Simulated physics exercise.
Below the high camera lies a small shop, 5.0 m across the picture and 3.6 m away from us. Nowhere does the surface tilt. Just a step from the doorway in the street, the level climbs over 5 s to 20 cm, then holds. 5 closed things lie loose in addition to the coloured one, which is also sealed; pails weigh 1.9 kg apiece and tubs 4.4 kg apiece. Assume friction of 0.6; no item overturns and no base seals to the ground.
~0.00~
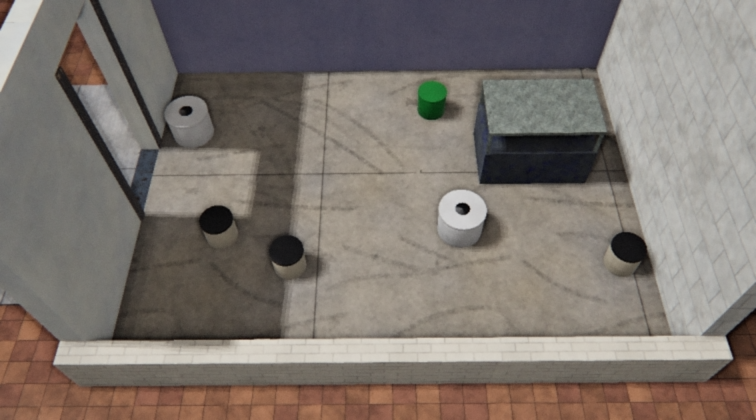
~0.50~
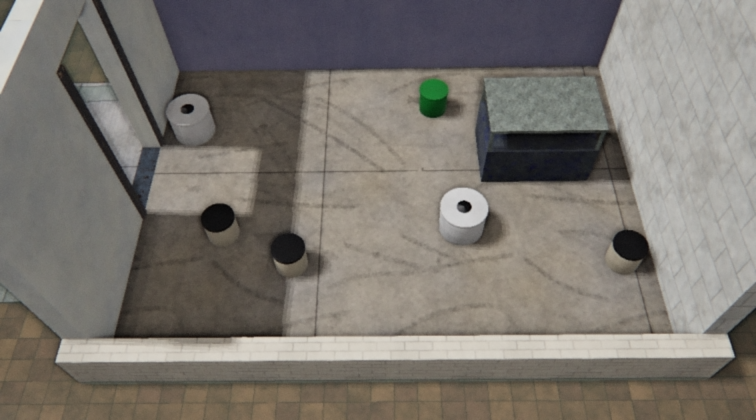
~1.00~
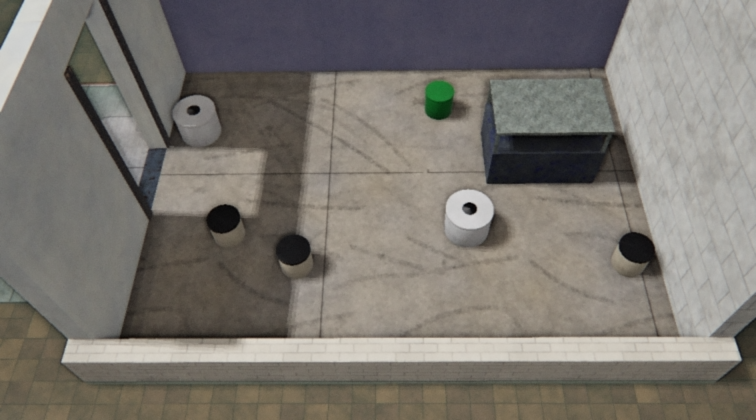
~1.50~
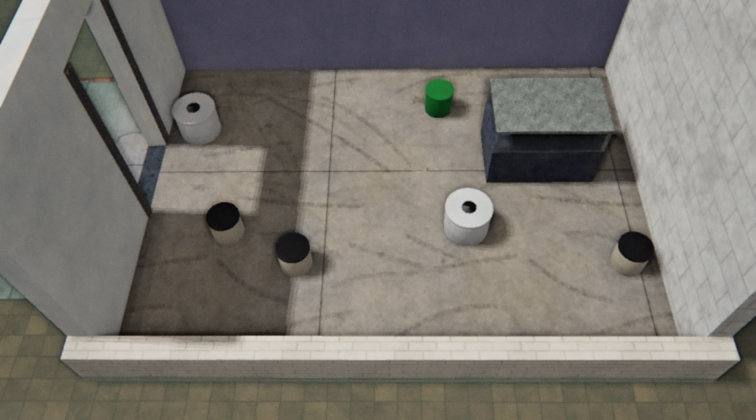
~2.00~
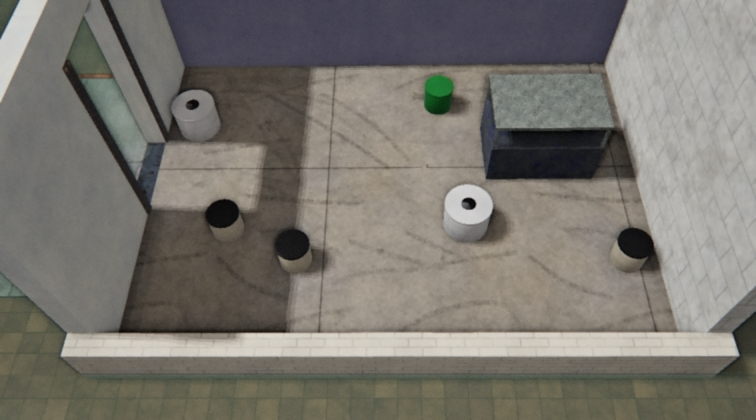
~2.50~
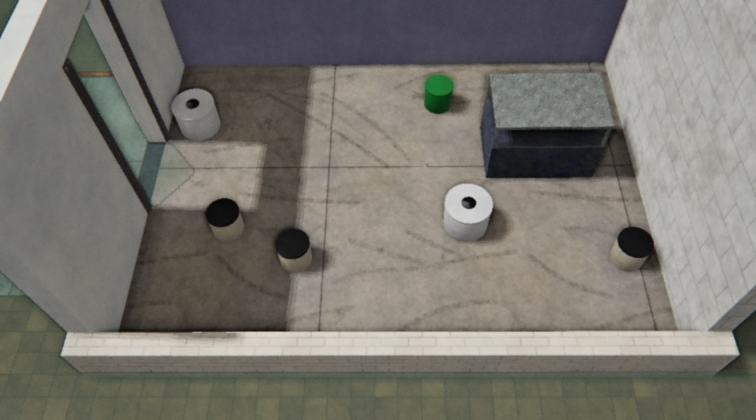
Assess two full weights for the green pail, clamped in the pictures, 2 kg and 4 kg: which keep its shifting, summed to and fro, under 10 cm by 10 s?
Odds are both choices fail.
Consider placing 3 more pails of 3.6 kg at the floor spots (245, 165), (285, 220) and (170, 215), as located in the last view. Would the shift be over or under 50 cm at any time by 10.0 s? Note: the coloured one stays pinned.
Note, in sequence: Exceeded, exceeded, not exceeded.
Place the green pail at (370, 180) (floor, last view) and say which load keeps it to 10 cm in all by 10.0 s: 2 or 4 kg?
The answer: No weight will do.
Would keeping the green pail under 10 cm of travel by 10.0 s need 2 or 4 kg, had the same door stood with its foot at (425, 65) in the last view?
Result: Nothing offered works.
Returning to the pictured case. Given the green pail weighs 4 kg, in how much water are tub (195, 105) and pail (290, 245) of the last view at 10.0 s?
First about 2 cm, second about 5 cm.
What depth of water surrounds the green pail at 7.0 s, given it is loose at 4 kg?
About 3 cm.
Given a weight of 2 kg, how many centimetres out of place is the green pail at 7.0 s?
I'd put it at roughly 30 cm.
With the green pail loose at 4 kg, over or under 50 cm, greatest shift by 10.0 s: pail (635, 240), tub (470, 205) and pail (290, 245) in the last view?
Below, beyond, beyond.
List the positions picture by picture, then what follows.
The green pail at (433, 91), on the bottom; 0.0 m2 under water; 0 of 6 have shifted, in the first picture.
The green pail at (434, 89), on the bottom; 0.0 m2 under water; 0 of 6 have shifted, in the second picture.
The green pail at (440, 91) rests on the ground; water covers 0.0 m2; 0 of 6 have shifted, in the third picture.
The green pail at (440, 89) rests on the ground; 0.0 m2 under water; 0 of 6 have shifted, in the fourth picture.
The green pail at (439, 86) rests on the ground; 0.0 m2 under water; 0 of 6 have shifted, in the fifth picture.
The green pail at (439, 85), on the bottom; 0.2 m2 under water; 0 of 6 have shifted, in the sixth picture.
After 3.5 s the green pail would be 0 cm from its start with 2 kg and 0 cm from its start with 4 kg; 0 cm of water round it then.
After 4.5 s the green pail would be 0 cm from its start with 2 kg and 0 cm from its start with 4 kg; 0 cm of water round it then.
After 7.0 s the green pail would be 33 cm from its start with 2 kg and 0 cm from its start with 4 kg; 3 cm of water round it then.
After 10.0 s the green pail would be 184 cm from its start with 2 kg and 119 cm from its start with 4 kg; 4 cm of water round it then.
